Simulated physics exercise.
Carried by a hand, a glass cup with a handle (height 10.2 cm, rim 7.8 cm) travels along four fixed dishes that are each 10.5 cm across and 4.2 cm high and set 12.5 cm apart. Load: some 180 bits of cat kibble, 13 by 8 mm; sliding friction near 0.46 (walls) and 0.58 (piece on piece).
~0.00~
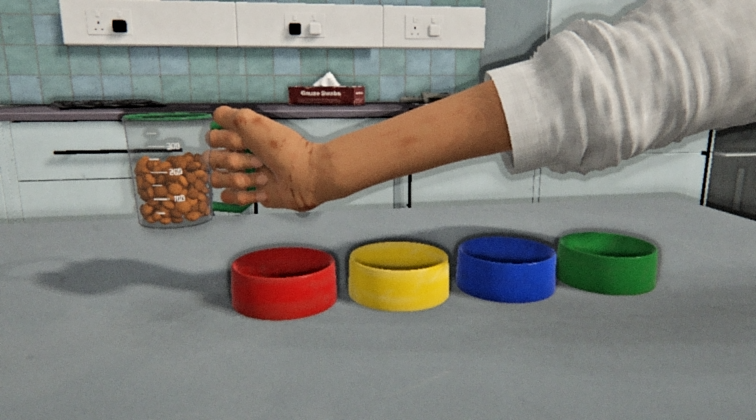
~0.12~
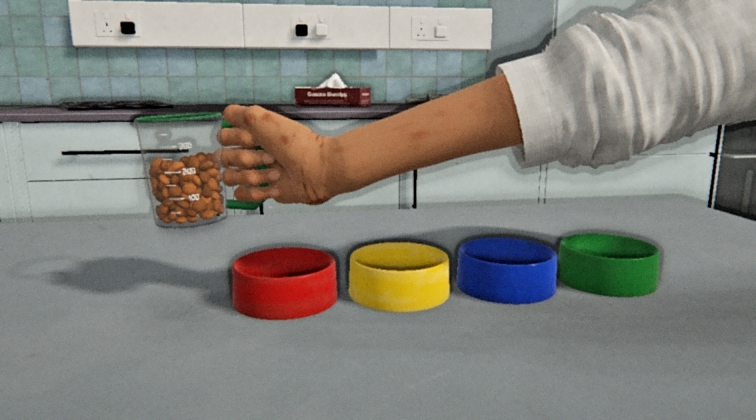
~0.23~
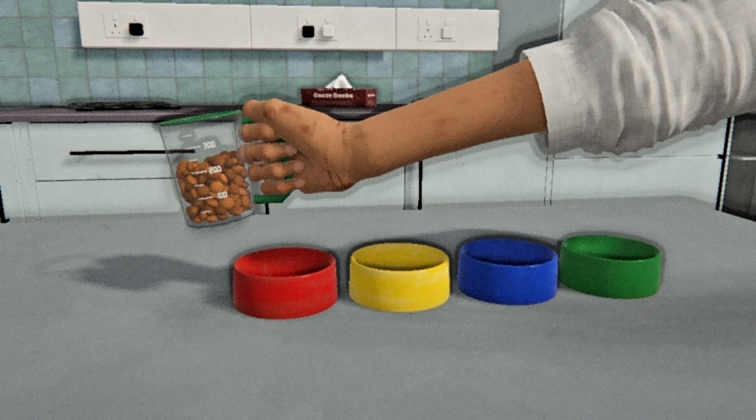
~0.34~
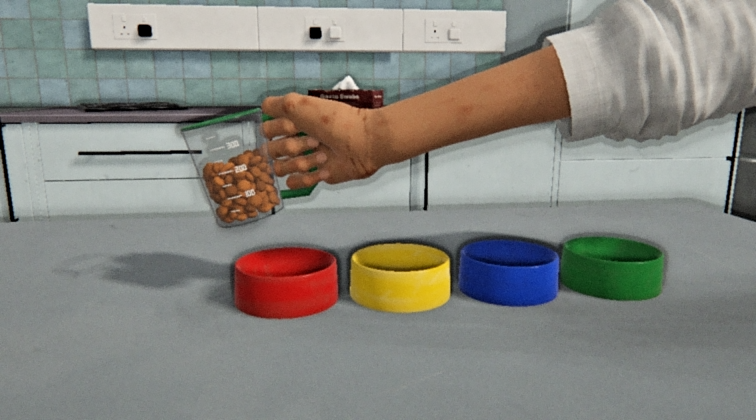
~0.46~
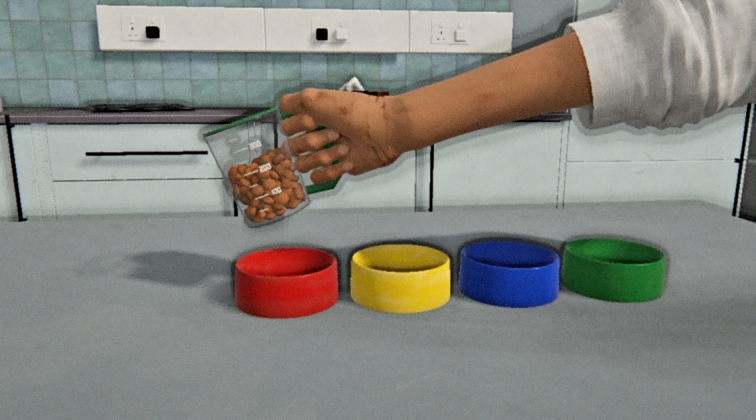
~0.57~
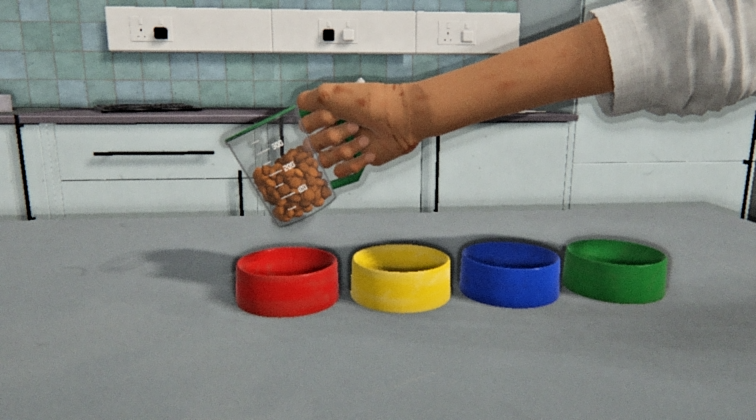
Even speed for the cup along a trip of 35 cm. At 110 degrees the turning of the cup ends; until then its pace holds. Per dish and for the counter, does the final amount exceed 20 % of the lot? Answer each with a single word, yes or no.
Red no, blue no, green no, yellow yes, counter yes.
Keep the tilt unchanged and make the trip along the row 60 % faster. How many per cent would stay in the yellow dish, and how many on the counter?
Shares: Yellow 30, counter 60.
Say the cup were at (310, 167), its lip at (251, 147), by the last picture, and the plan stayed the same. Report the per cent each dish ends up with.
Then red 0, blue 0, green 0, and yellow 40.
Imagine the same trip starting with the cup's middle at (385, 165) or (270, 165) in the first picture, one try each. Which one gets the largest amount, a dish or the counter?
The biggest share lands on green the first time and on blue the second time.
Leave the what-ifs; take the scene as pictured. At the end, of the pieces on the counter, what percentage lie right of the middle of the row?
About 50 percent.
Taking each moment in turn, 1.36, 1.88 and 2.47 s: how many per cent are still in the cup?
Around 100 per cent at the first moment, 100 at the second and 65 at the third.
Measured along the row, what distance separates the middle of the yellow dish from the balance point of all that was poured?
The load's average lands around 4 cm in the plus-x direction.
After 1.36 s, tilt 65 degrees; cup holds 100 %.
Then, at 1.88 s, tilt 91 degrees; cup holds 100 %.
After 2.47 s, tilt 110 degrees; cup holds 65 %, yellow 20 %.
At rest (4.5 s), red 0 %, blue 0 %, green 0 %, yellow 35 %, counter 60 %, cup 5 %.
